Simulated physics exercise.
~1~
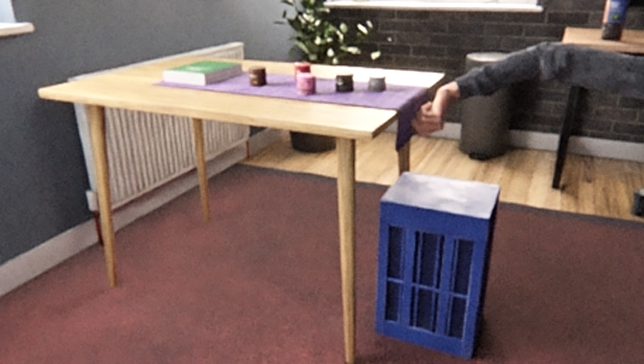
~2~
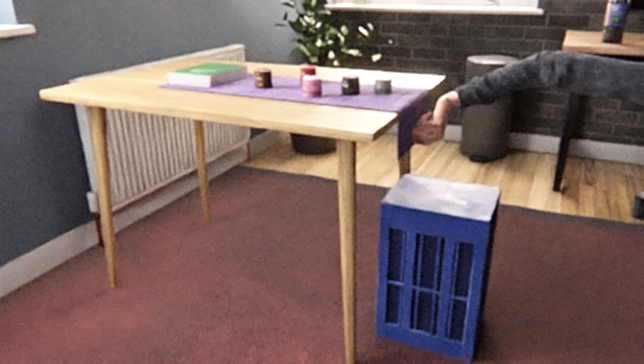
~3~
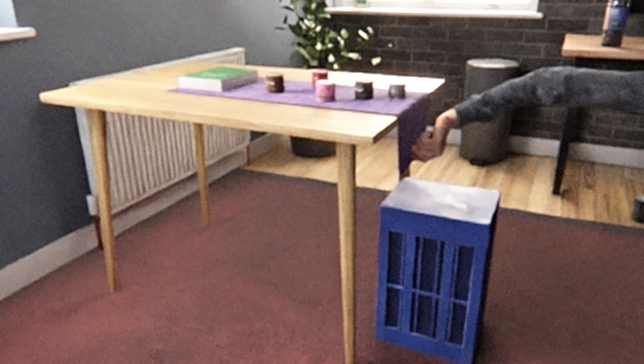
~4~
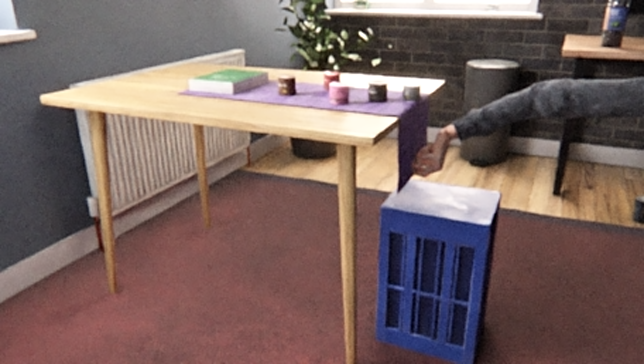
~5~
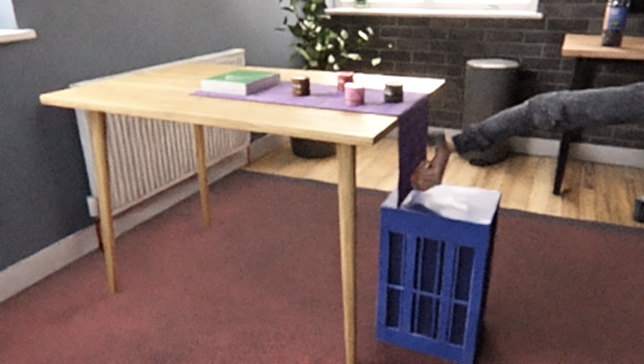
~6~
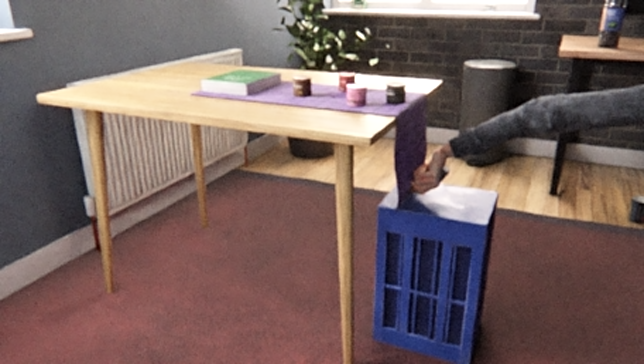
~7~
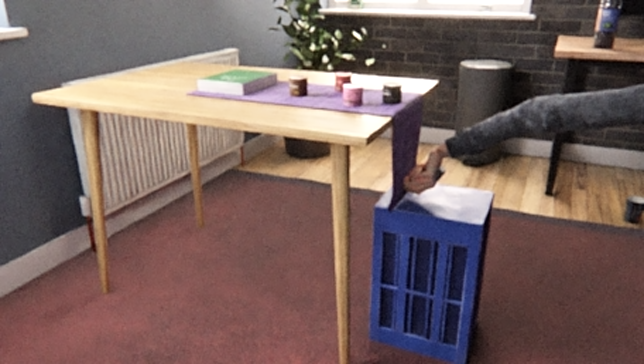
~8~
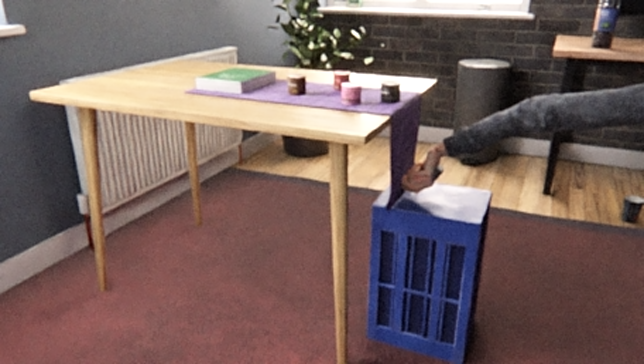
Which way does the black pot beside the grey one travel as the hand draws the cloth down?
The black pot travels to the right, carried along on the cloth towards the end of the table.
A purple cloth runs along a pale wooden table, carrying a green book and five small pots, among them a red, a pink, a black and a grey one. The slightly swaying view looks across a room with a dark red carpet, a radiator on the left and a blue crate below the table's right end. An arm in a dark sleeve reaches in from the right and draws the cloth's hanging end down, so the book and pots slide right. The grey pot, nearest the edge, goes over the end. The hem reaches the crate's top and the cloth stops, with four pots and the book still on the table.
